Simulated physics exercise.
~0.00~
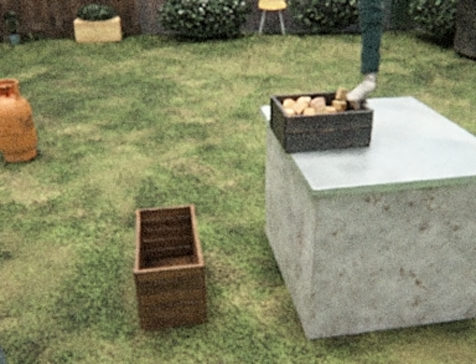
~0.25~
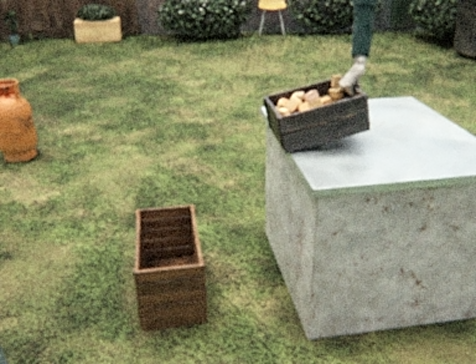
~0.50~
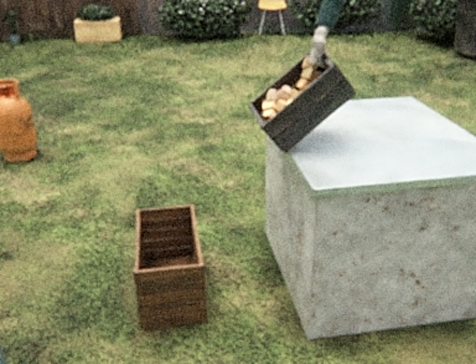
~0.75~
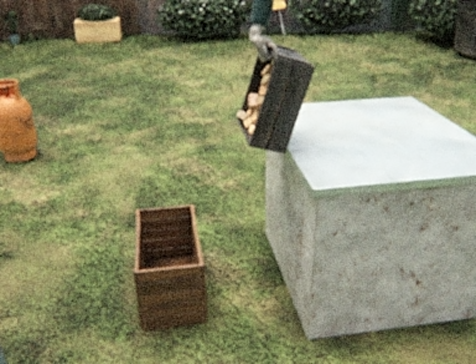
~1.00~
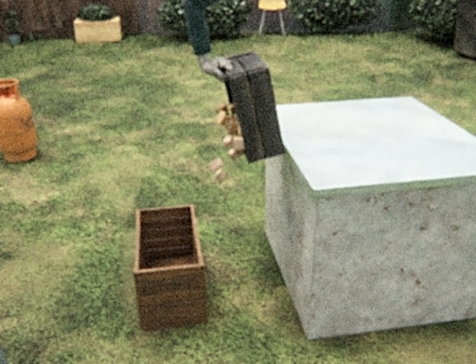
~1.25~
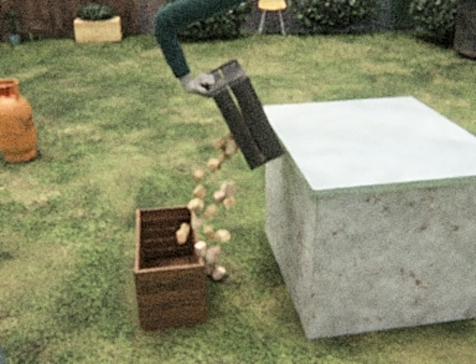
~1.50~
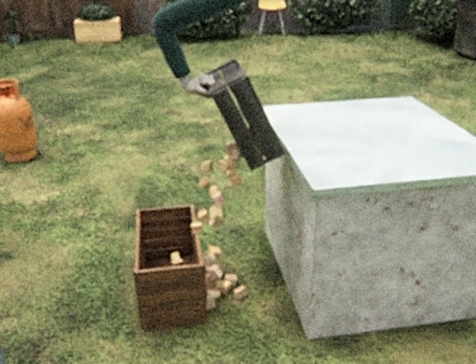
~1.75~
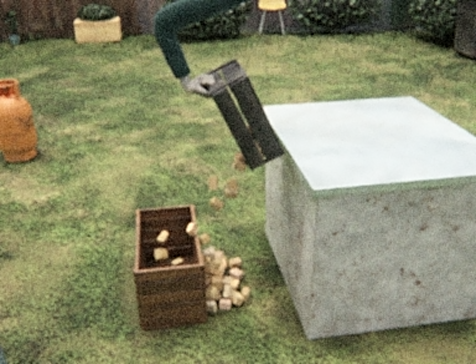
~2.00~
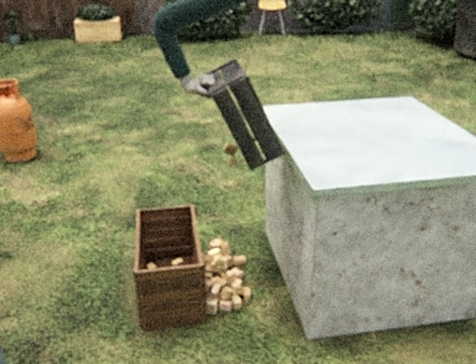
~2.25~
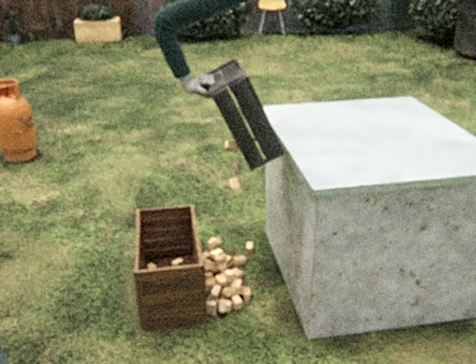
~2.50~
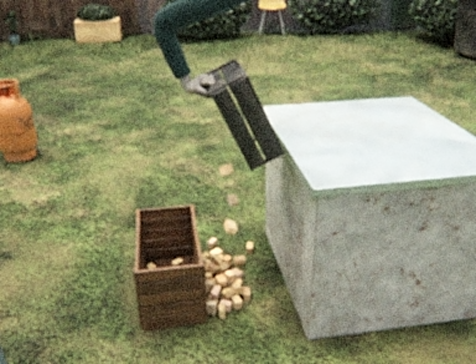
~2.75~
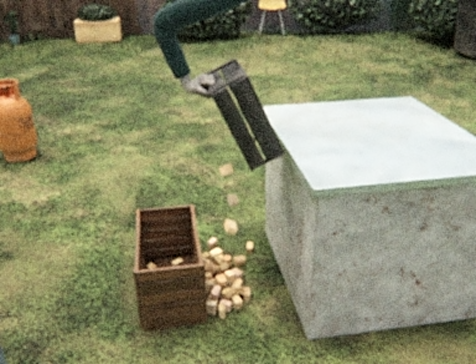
A gloved hand in a dark green sleeve grips the back of a black box of pale wooden offcuts on a large grey block with a pale top, seen from slightly above in a grassy garden. An empty brown wooden tote stands on the grass to the left, with an orange gas cylinder farther left. The hand tips the box leftward over the block's edge until it hangs steeply. The pieces tumble out, a few landing in the tote while most pile up on the grass between it and the block. The last pieces trickle down as the box stays tilted.
